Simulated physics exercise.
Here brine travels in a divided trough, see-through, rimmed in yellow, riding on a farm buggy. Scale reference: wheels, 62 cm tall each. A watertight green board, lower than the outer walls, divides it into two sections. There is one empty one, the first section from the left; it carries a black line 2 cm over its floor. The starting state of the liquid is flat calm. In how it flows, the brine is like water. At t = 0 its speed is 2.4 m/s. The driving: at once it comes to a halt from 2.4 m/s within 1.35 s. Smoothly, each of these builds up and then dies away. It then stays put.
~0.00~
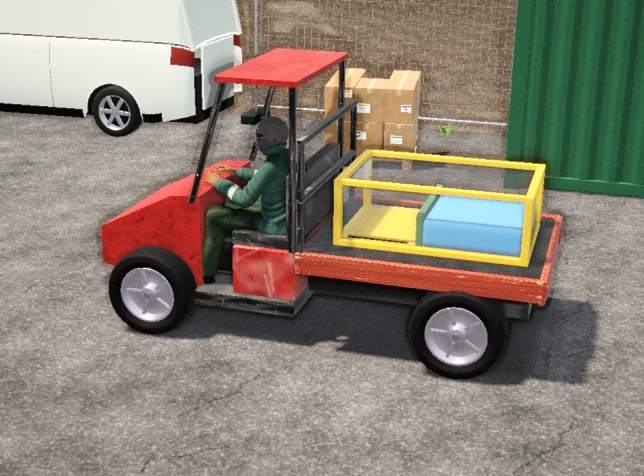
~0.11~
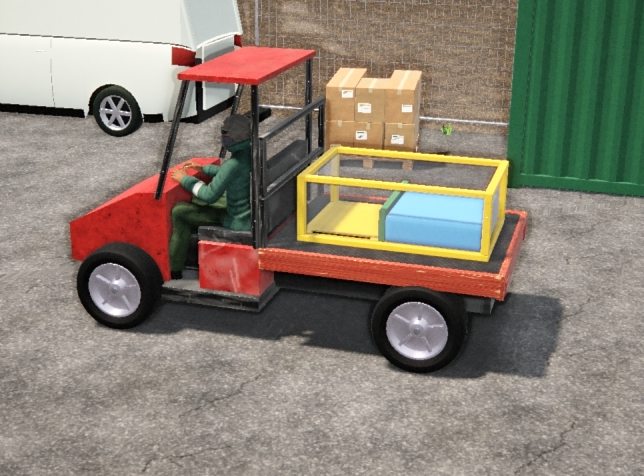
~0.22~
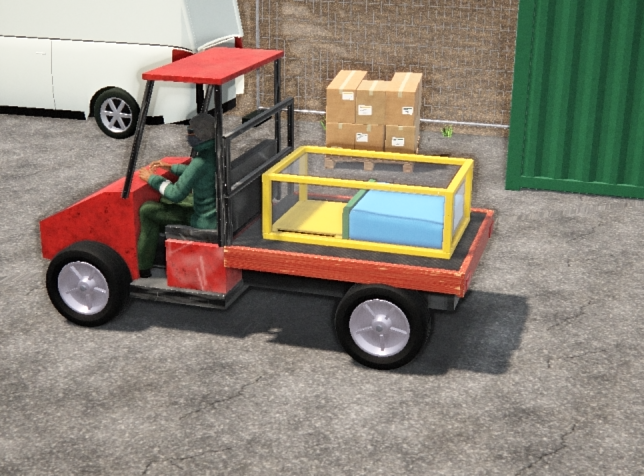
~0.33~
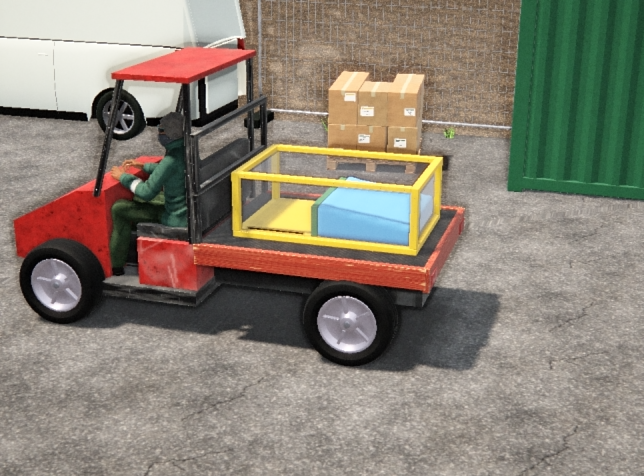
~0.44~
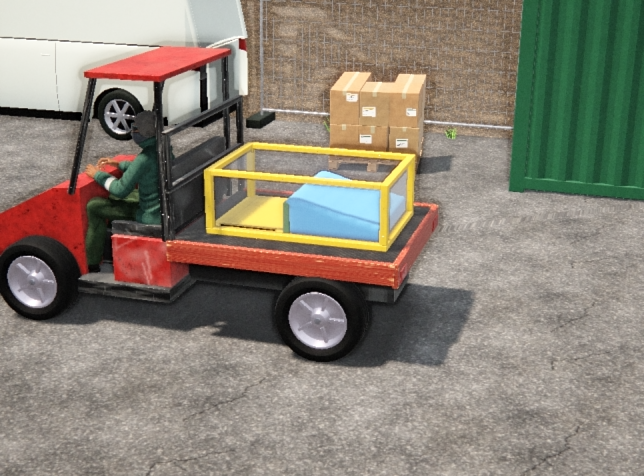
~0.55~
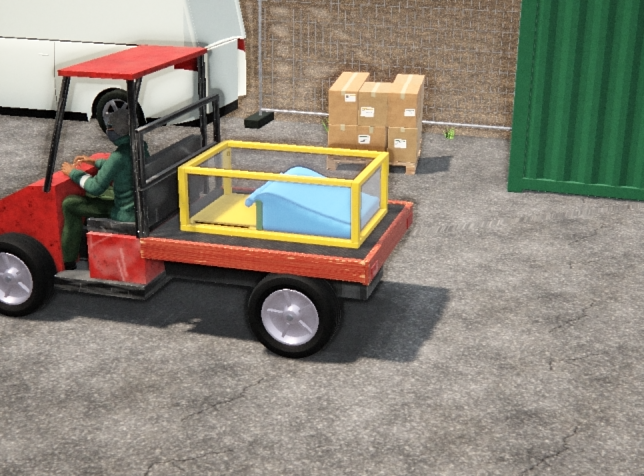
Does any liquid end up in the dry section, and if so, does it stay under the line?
Yes, but over the line.
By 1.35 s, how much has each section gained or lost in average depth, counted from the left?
Reading from the left, the first one is up by 4 and the second is down by 3.
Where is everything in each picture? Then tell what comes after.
Sections from the left stand at dry, (475, 221); board top at (420, 215); the front is on the left, levels are read along the near wall; a wheel hub at (455, 340), in the first frame.
Sections from the left stand at dry, (436, 217), in the second frame.
Sections from the left stand at dry, (399, 215), in the third frame.
Sections from the left stand at dry, (367, 212), in the fourth frame.
Sections from the left stand at dry, (338, 209), in the fifth frame.
Sections from the left stand at barely wet, (310, 208); a wheel hub at (288, 320), in the sixth frame.
Then, 0.95 s in, left to right it is 3, 16 cm deep.
Then, 1.35 s in, left to right it is 4, 16 cm deep.
Then, 1.85 s in, left to right it is 4, 16 cm deep.
Then, 4.34 s in, left to right it is 4, 16 cm deep.
